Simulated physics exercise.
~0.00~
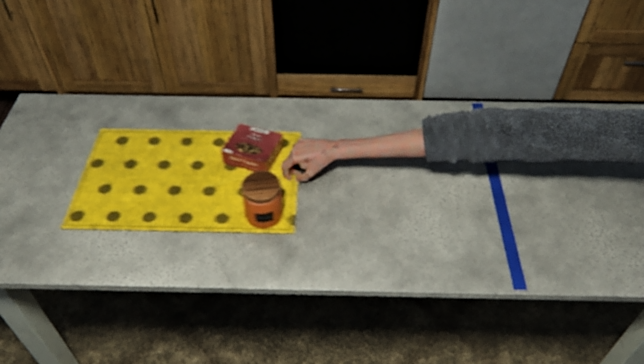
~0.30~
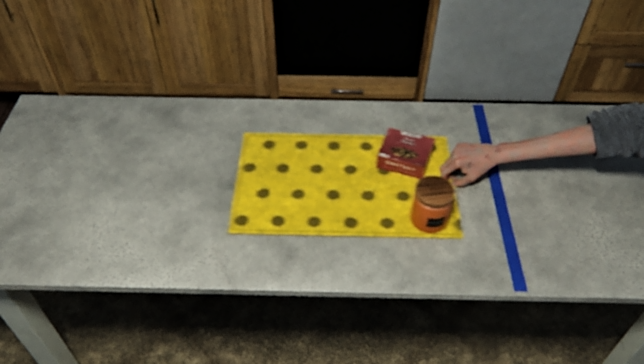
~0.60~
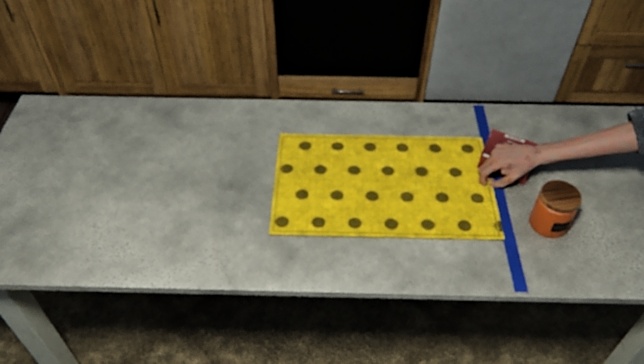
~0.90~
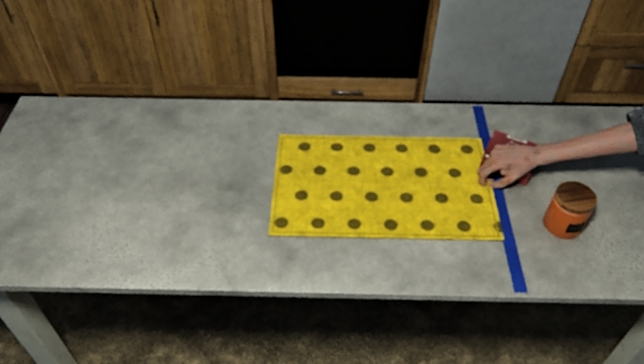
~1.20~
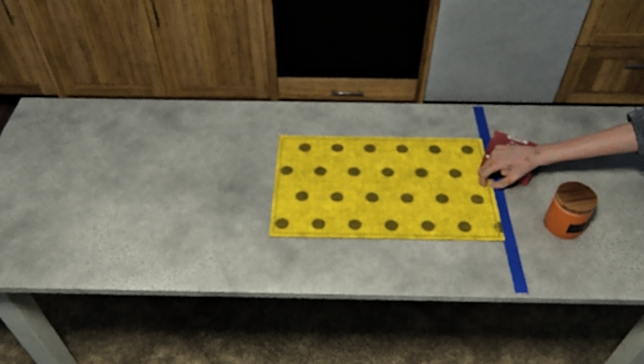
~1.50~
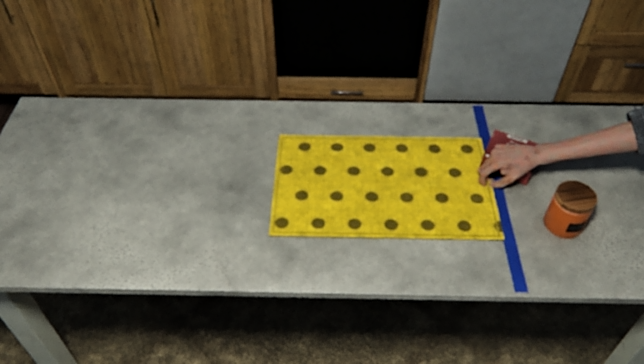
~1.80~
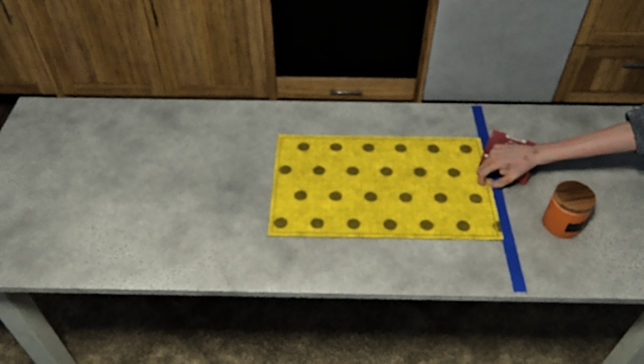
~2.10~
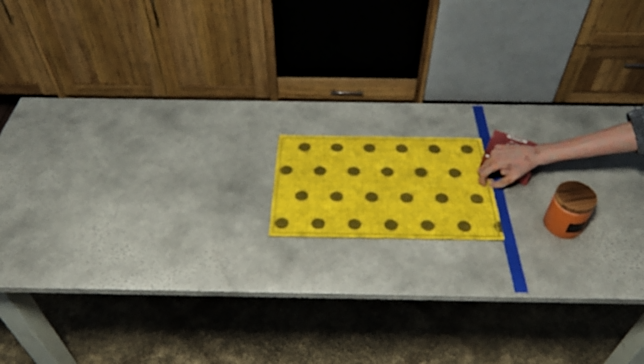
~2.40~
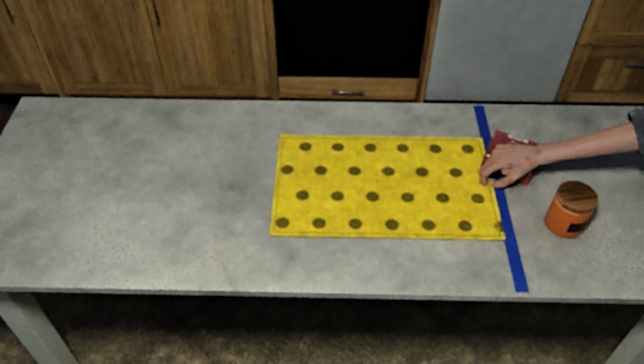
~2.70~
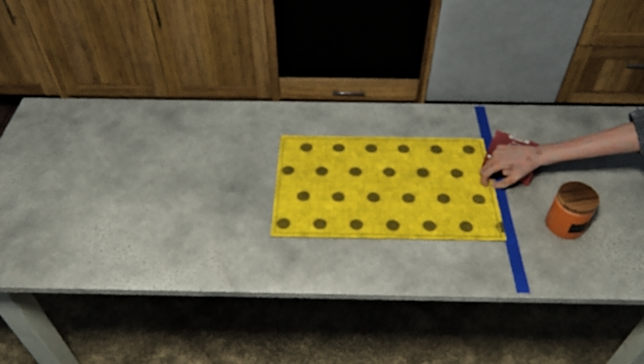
In the video, a hand pulls a yellow dotted cloth carrying an orange jar and a red packet rightward across a gray table, stopping when its edge reaches a blue tape line. The jar slides off onto the tabletop beyond, and the packet ends past the edge, partly hidden by the hand.
